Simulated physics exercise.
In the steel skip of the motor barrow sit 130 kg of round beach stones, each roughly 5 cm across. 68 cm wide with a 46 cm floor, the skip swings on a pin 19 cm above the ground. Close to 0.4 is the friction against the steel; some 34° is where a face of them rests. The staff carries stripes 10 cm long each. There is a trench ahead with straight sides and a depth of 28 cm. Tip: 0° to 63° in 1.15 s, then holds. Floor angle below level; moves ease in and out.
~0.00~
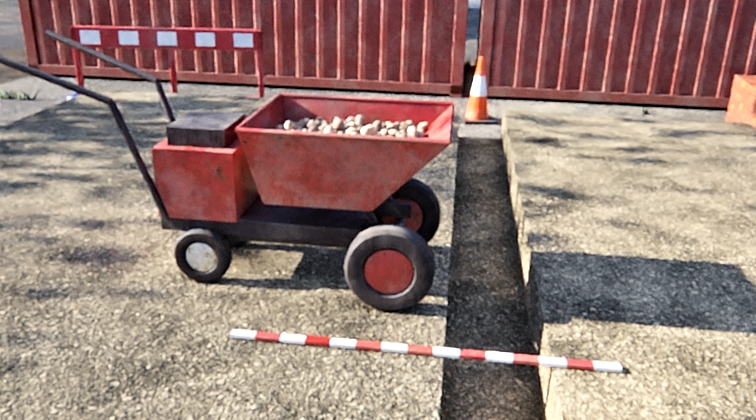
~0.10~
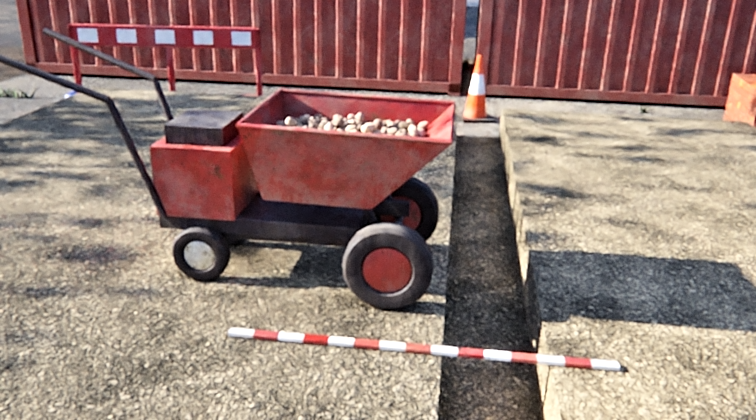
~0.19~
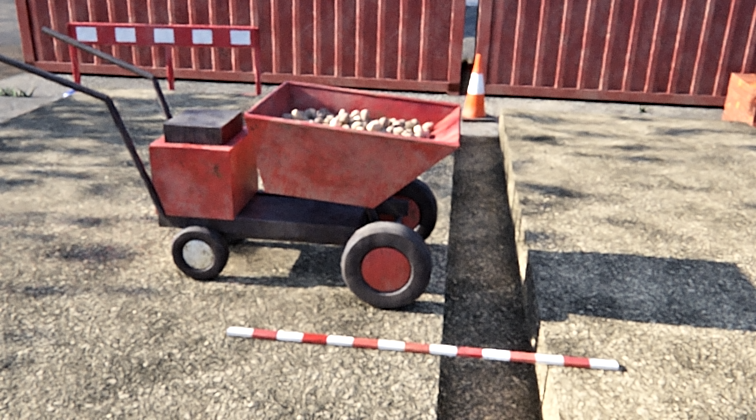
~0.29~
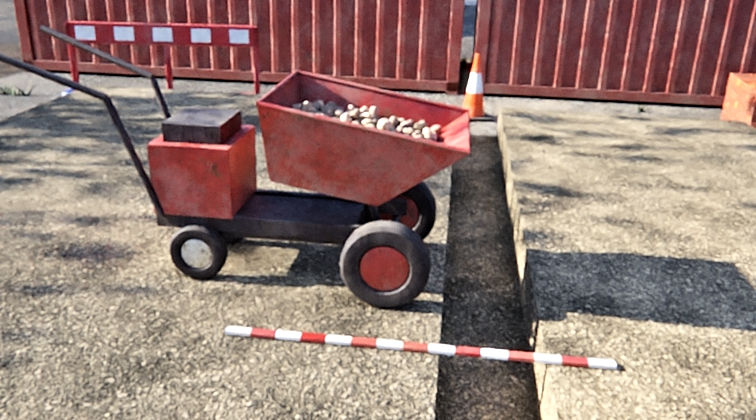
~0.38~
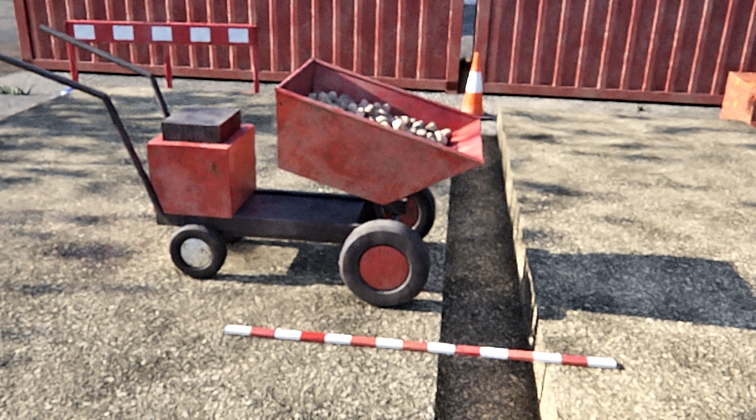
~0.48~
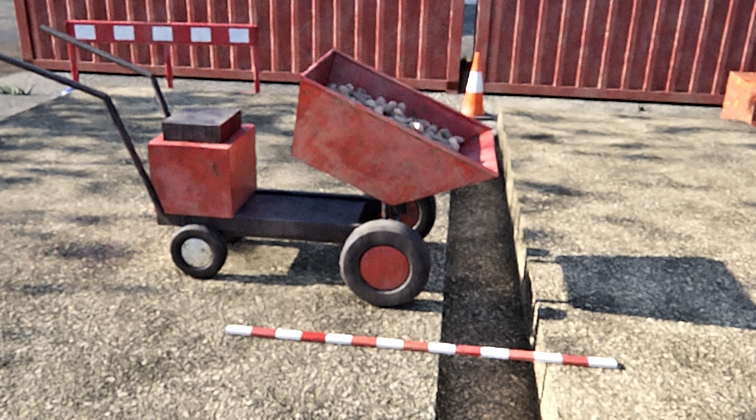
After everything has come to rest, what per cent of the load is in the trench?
I would say 21 percent.
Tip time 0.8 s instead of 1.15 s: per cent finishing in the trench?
20 %.
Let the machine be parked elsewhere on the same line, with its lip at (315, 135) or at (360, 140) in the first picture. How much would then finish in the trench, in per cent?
Near 95 and near 90 percent.
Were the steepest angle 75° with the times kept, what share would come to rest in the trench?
About 15 per cent would end up in the trench.
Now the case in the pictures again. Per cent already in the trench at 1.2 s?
Close to 0 per cent at that time.
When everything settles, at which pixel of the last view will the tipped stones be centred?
About (584, 283).
After 0.9 s the floor is at 53°; 100 % in the skip; the foremost stones are at (511, 204).
After 1.2 s the floor is at 63°; 72 % in the skip, 1 % in the trench, 27 % past the trench; the foremost stones are at (610, 293).
After 1.6 s the floor is at 63°; 31 % in the skip, 1 % in the trench, 68 % past the trench; the foremost stones are at (744, 300).
After 3.5 s the floor is at 63°; 0 % in the skip, 21 % in the trench, 79 % past the trench; the foremost stones are past the picture's edge.
